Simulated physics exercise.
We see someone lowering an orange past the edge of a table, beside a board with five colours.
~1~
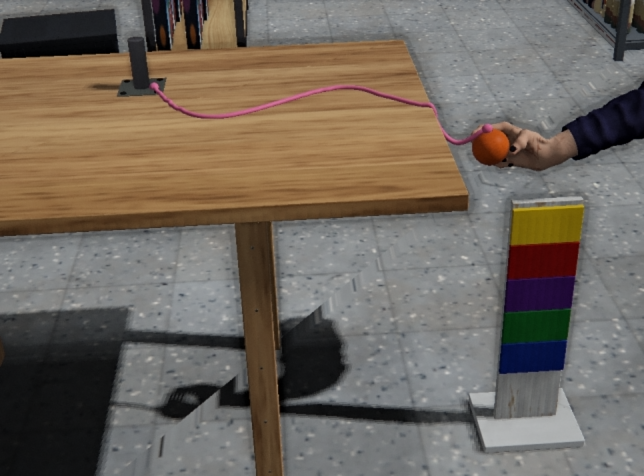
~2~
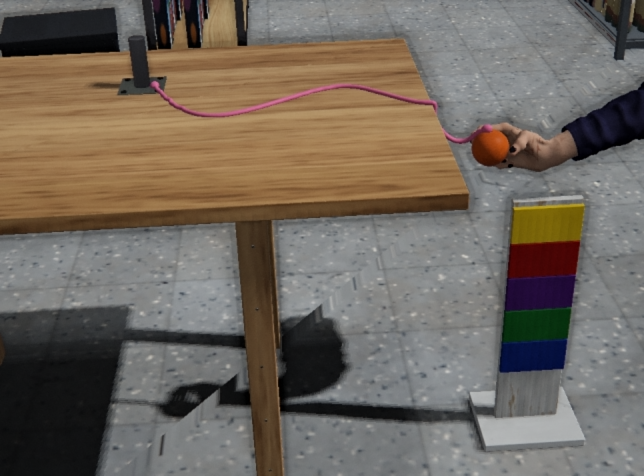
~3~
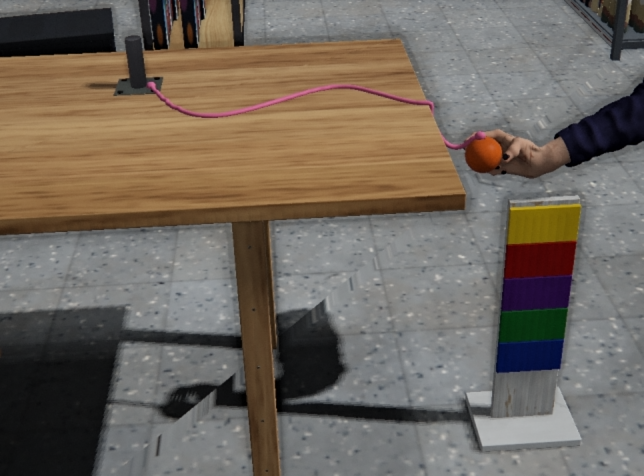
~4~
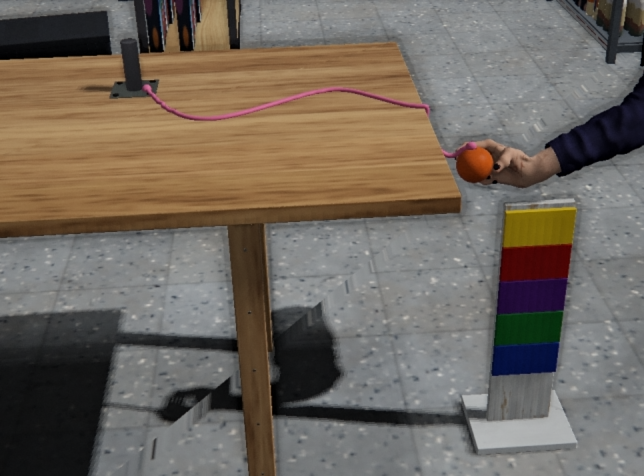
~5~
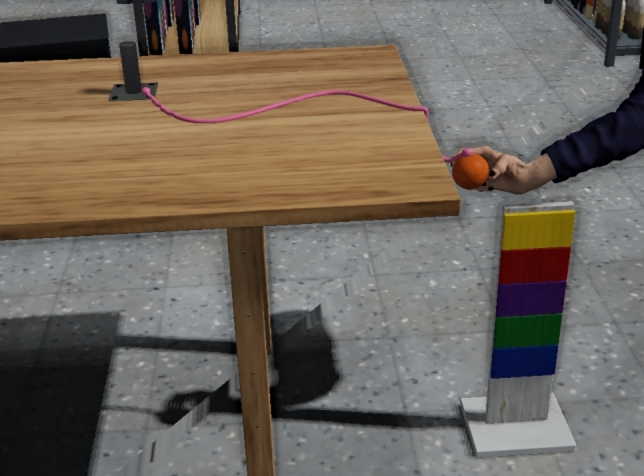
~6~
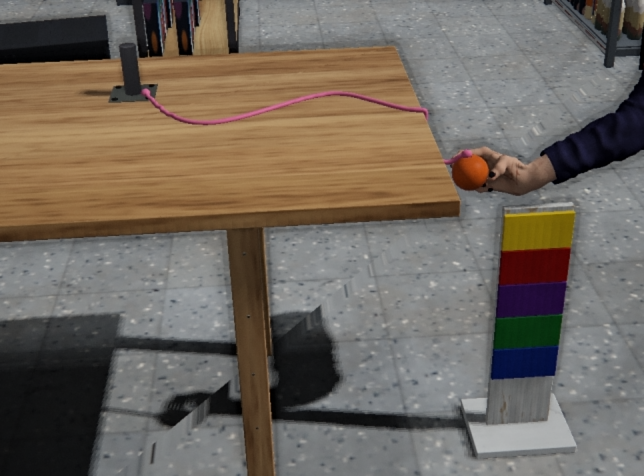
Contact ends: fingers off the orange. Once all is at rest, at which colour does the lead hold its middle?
At red.
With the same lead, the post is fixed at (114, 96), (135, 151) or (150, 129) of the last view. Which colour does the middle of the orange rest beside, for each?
Result 1: Red. Result 2: Purple. Result 3: Purple.
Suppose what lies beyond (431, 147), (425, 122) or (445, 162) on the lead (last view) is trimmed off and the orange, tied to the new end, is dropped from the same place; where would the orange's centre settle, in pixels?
So, going through them: (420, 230) first, (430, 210) next, (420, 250) last.
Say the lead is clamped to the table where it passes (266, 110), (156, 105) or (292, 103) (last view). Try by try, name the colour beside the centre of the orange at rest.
Note: Try 1 yellow; try 2 red; try 3 yellow.
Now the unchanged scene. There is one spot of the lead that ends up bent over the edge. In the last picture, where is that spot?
Roughly (360, 97).
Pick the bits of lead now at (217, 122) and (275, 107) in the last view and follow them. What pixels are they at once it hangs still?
The first ends at (265, 99) and the second at (328, 103).
Early on, orange near (414, 267); level with red.
Midway, orange near (428, 268); level with red.
Finally, orange near (422, 269); level with red. Its middle rests at the red band.
